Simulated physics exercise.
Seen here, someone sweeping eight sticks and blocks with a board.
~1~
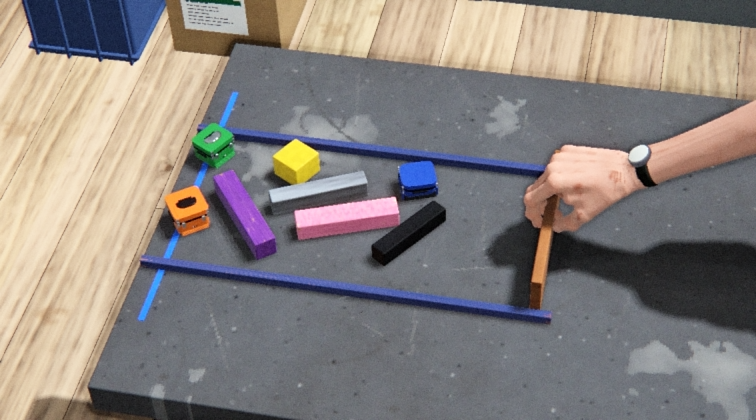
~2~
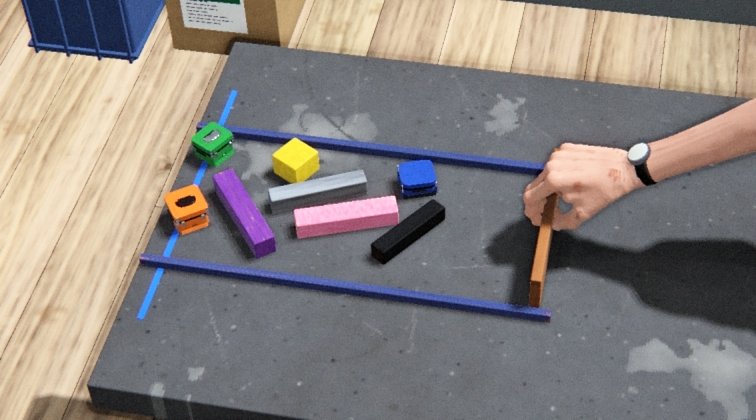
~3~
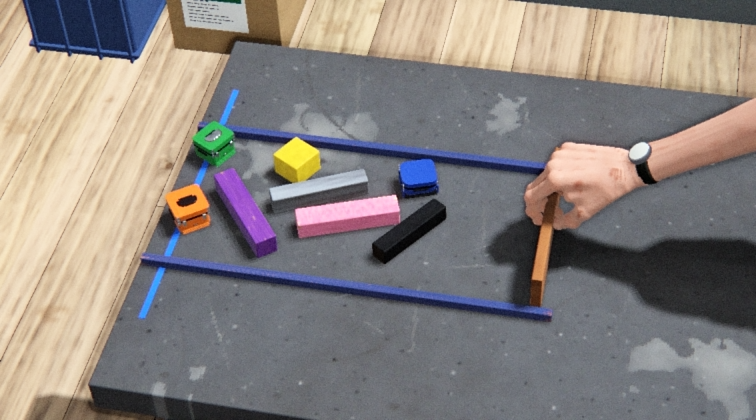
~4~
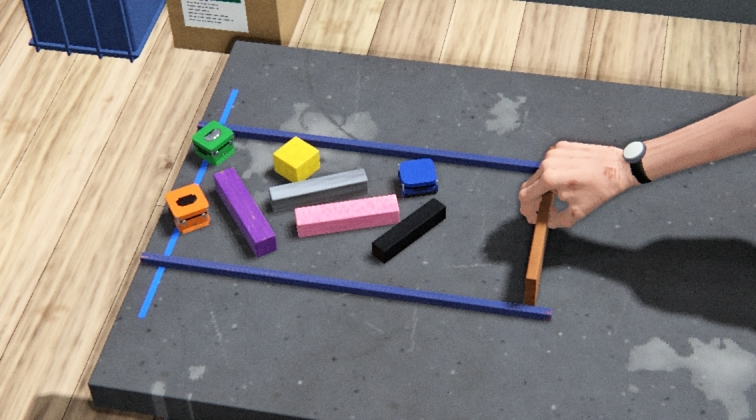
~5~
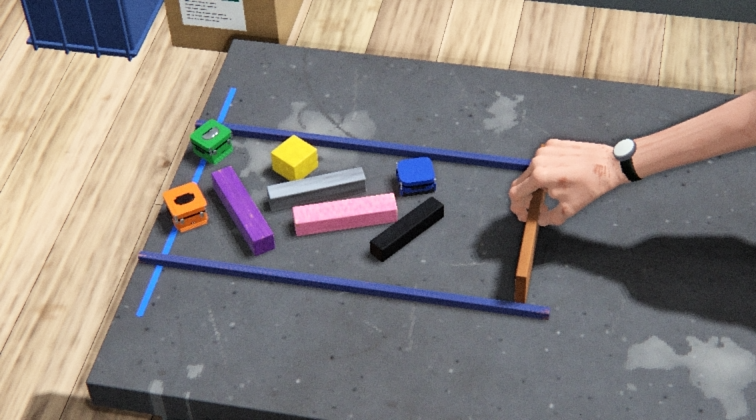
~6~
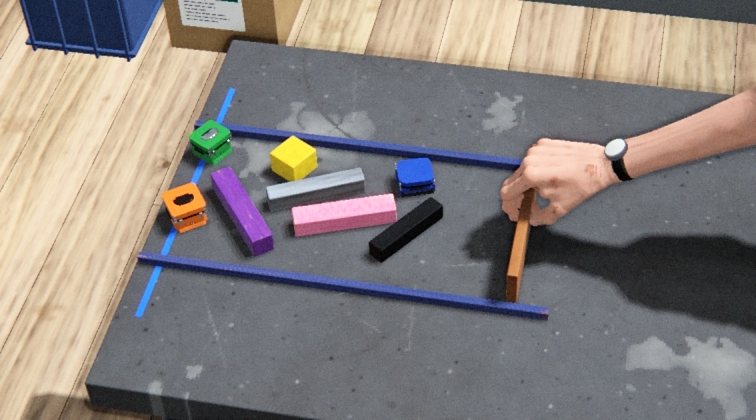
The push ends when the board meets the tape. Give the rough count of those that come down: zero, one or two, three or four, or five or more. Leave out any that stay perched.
Here the number that fall off is five or more.
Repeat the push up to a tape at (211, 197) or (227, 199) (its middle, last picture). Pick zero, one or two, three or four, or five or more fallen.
One after another: At least five; either three or four.
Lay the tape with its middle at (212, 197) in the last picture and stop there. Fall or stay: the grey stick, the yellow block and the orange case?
The grey stick tumbles off; the yellow block comes down; the orange case drops off.
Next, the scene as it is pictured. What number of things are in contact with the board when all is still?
2 of them.
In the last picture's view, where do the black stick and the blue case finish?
The black stick at (172, 207), the blue case at (193, 137).
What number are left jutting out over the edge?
The number is 1.
Early on, none off yet; green case at rest near (211, 143); orange case at rest near (185, 208); purple bar at rest near (242, 211).
A while later, none off yet; green case at rest near (211, 143); orange case at rest near (185, 208); purple bar travelled a little near (221, 216).
Further along, one off so far; green case on its side near (161, 171); orange case leaning well over near (132, 232); purple bar travelled about its own width near (167, 219).
Finally, the number that fall off is five or more; lost, pink bar, grey stick, yellow block, purple bar, orange case and green case.
